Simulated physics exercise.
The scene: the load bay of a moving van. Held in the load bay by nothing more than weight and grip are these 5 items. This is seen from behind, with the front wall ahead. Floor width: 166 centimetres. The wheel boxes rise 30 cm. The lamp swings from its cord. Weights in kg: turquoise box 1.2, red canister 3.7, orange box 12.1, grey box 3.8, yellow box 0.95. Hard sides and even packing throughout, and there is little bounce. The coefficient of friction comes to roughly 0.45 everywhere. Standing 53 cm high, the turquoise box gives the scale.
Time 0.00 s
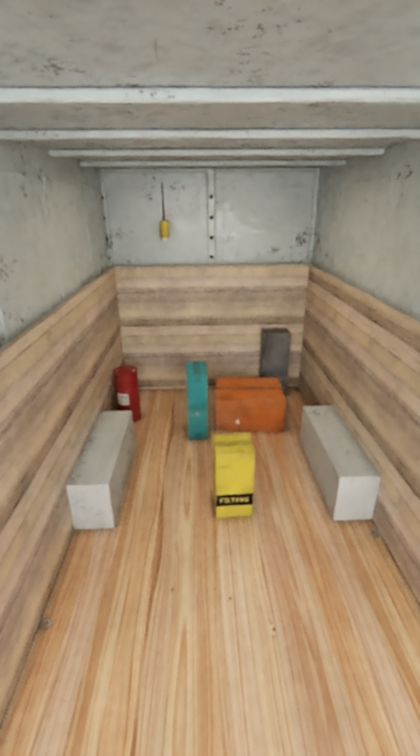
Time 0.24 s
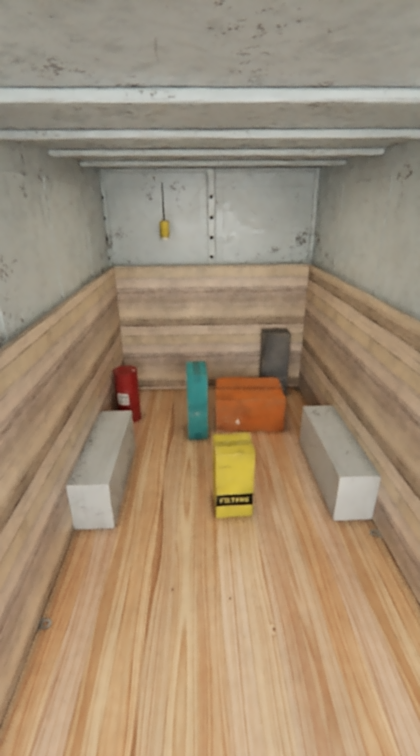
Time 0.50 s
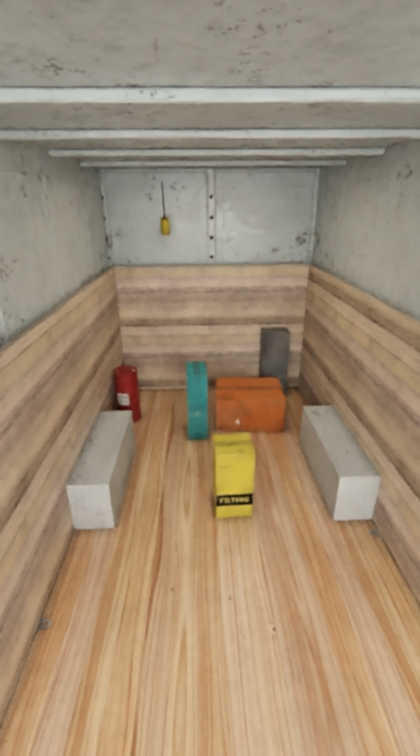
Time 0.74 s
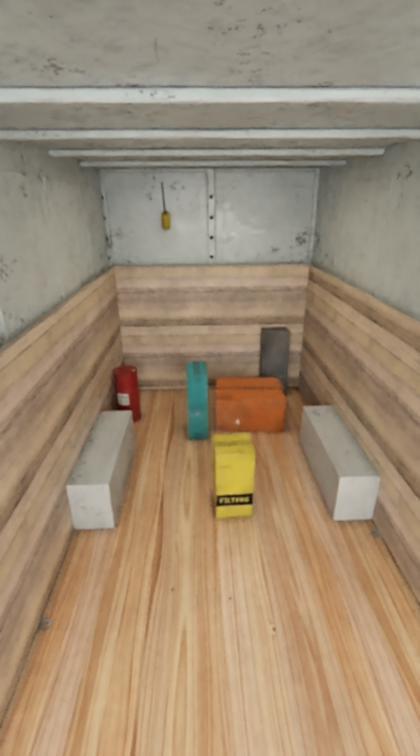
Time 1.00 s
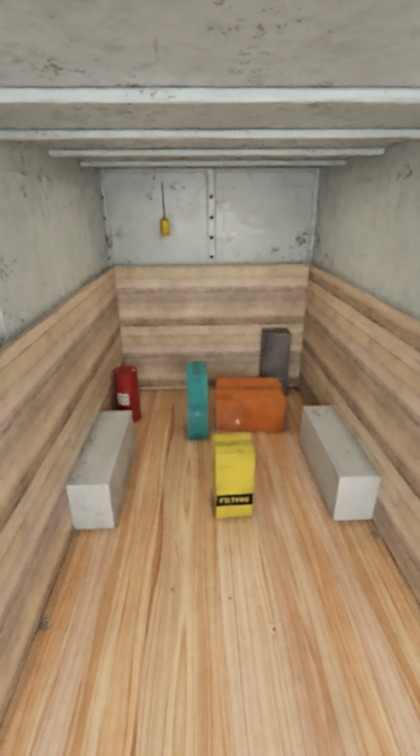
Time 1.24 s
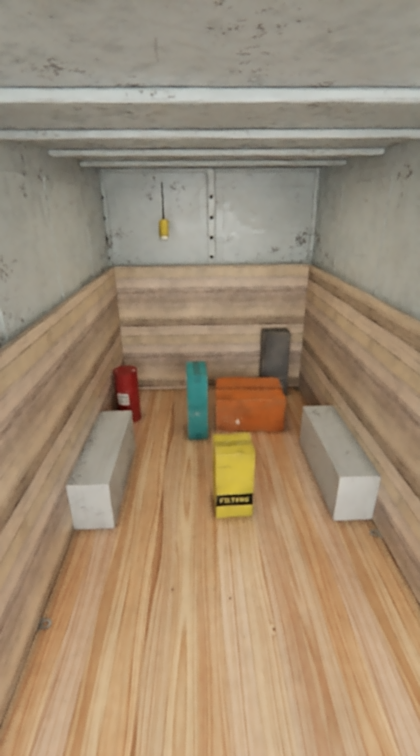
The boxes and red canister stay still in the van while the yellow lamp sways slightly.
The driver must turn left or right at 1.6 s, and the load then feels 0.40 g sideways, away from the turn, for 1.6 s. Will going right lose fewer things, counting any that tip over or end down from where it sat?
No, going left loses fewer.
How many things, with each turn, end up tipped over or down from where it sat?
If it goes left, 0; if it goes right, 2.
Turning left. By 2.34 s, push 0.40 g right; turquoise box tilted 17° near (206, 399); grey box 3 cm from its spot.
By 3.64 s, no push; turquoise box tilted 17° near (206, 399); grey box tilted 6°.
When it is over (5.4 s), all 5 within 15 cm of the start. In the last view, turquoise box near (206, 399), red canister near (128, 394).
Turning right instead, turquoise box and grey box tipped over or down from where it sat, 2 of 5 in all.
